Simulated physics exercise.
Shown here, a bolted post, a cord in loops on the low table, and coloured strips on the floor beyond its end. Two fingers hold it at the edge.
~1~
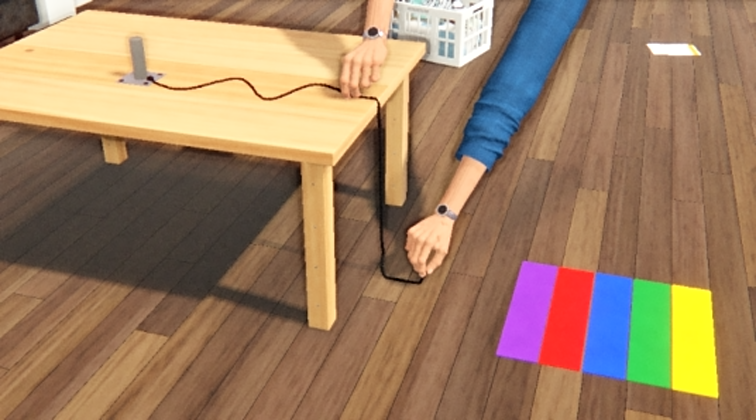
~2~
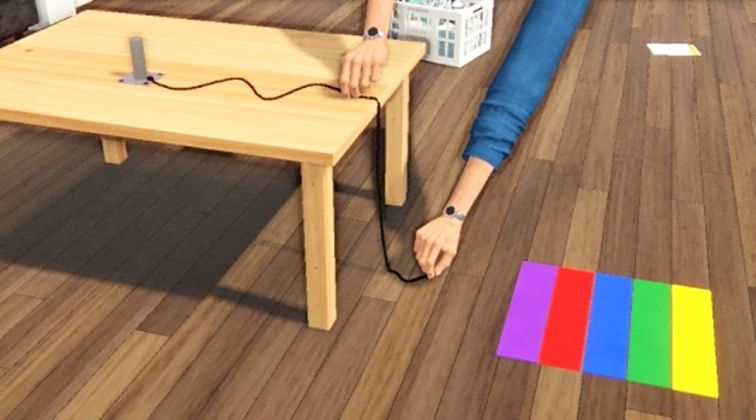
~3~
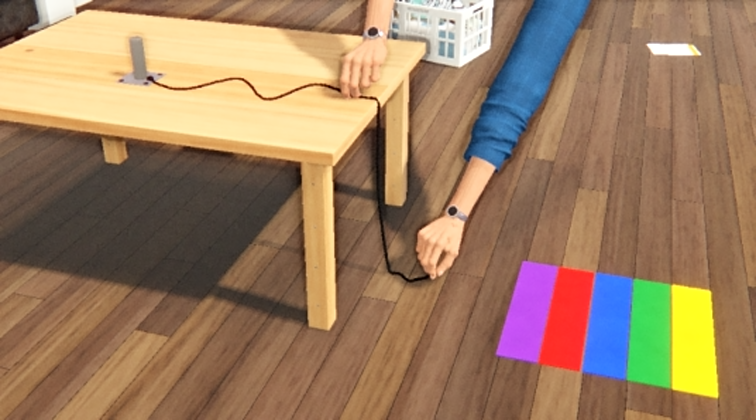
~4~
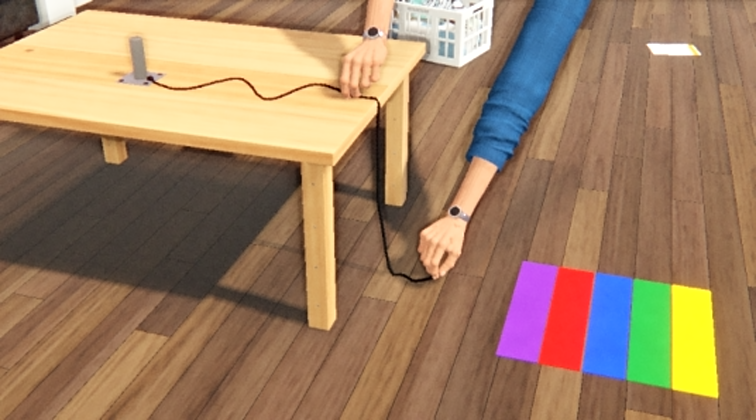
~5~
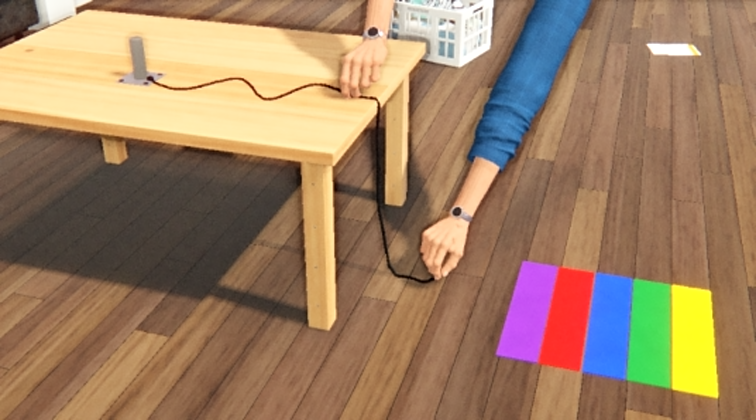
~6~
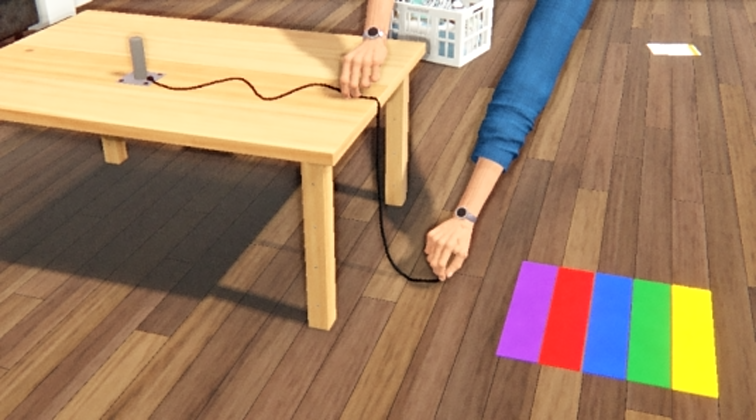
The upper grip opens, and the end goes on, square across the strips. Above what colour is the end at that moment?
Over green.
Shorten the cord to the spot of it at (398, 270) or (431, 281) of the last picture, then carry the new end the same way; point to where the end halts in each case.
Near (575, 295) and (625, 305).
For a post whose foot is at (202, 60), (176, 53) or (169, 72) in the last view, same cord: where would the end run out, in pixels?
Try by try, around (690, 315), (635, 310) and (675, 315).
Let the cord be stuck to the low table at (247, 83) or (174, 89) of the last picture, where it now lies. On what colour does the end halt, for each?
In that order: Blue; green.
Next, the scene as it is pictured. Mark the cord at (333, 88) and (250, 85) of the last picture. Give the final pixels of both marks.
About (397, 119), and the other about (275, 92).
Soon after, end near (580, 298); over red.
After that, end near (626, 306); over blue.
At the stop, end near (654, 310); over green. The end stops over the green strip.
